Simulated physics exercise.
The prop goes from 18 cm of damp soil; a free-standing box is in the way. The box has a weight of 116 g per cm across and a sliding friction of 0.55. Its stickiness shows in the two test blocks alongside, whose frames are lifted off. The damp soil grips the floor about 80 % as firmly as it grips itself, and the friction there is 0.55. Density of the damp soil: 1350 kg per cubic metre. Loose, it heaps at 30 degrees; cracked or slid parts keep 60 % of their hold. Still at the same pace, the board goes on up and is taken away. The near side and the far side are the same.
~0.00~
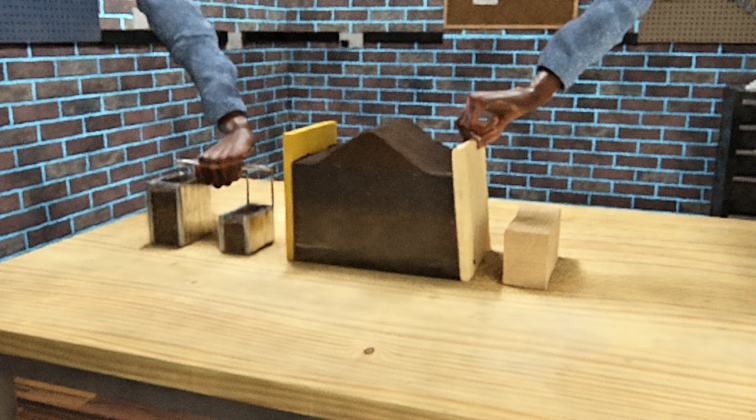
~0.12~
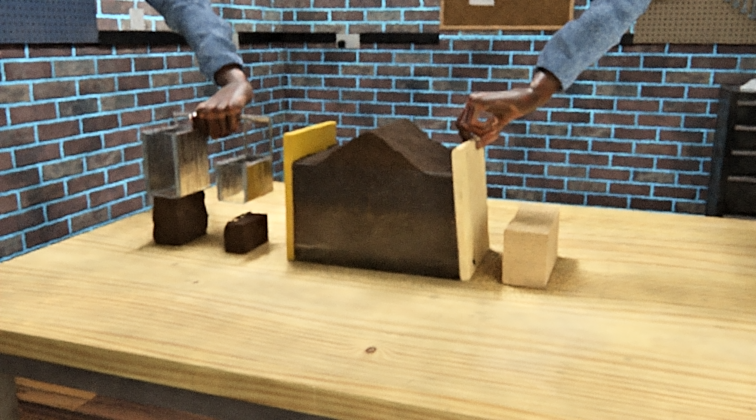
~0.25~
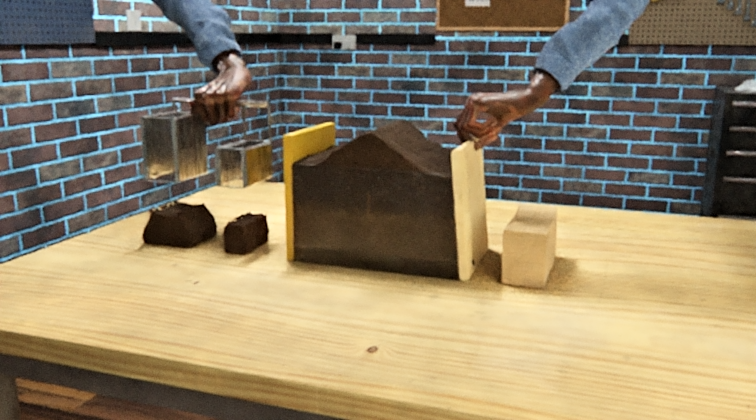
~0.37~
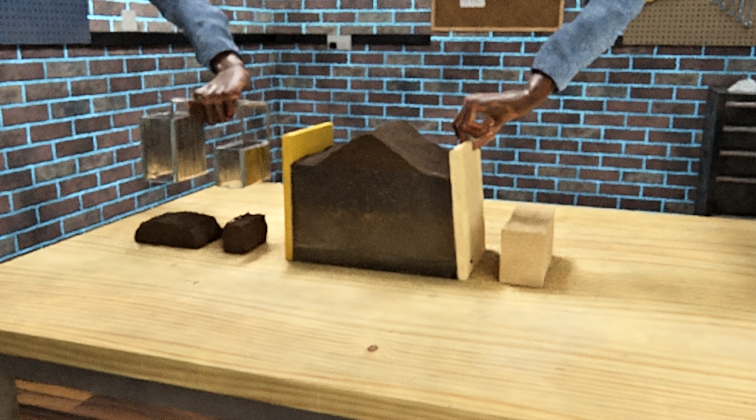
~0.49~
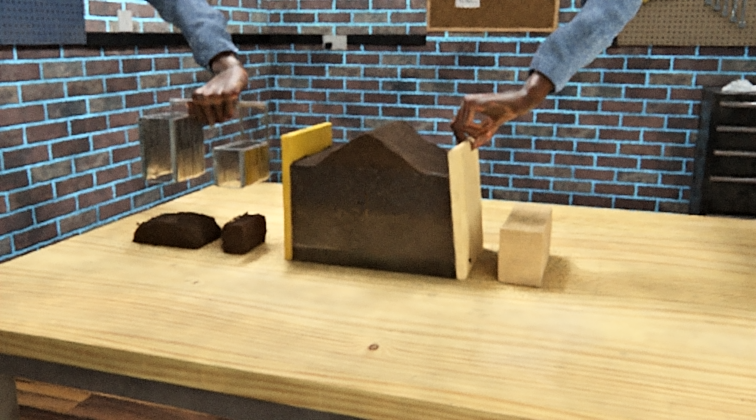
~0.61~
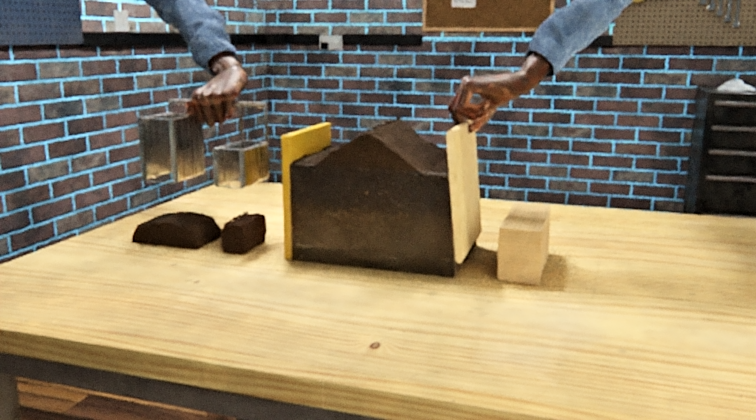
At first, a peaked mound of dark damp soil stands between a yellow board and a pale board, a wooden box to its right, as a hand lifts metal moulds off two soil blocks at left. The taller block slumps low while the smaller barely changes, then another hand raises the pale board slightly.
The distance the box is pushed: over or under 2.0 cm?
Expect it to be less than 2.0 cm.
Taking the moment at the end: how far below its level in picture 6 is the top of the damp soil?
The gap comes to roughly 4.0 centimetres.
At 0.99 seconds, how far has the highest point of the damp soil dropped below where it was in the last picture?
I'd say near 2.5 centimetres.
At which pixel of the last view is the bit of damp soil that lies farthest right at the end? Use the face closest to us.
Near (497, 246), I'd say.
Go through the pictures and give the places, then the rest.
In the first frame, top of the board at (453, 173), not yet moved; crest of the damp soil at (369, 133); block heights 11 cm, 5.9 cm (left to right).
In the second frame, top of the board at (453, 174), not yet moved; crest of the damp soil at (369, 134); block heights 10 cm, 5.9 cm (left to right).
In the third frame, top of the board at (452, 174), not yet moved; crest of the damp soil at (369, 135); block heights 6.8 cm, 5.8 cm (left to right).
In the fourth frame, top of the board at (450, 174), not yet moved; crest of the damp soil at (367, 135); block heights 5.1 cm, 5.8 cm (left to right).
In the fifth frame, top of the board at (449, 174), not yet moved; crest of the damp soil at (367, 135); block heights 5.1 cm, 5.8 cm (left to right).
In the sixth frame, top of the board at (447, 155), moved 3.2 cm; crest of the damp soil at (366, 135); block heights 5.1 cm, 5.7 cm (left to right).
After 0.79 s, the box has not moved.
After 0.99 s, the box has not moved.
After 1.20 s, the box has not moved.
After 1.41 s, the box has not moved.
After 1.47 s, the box has not moved.
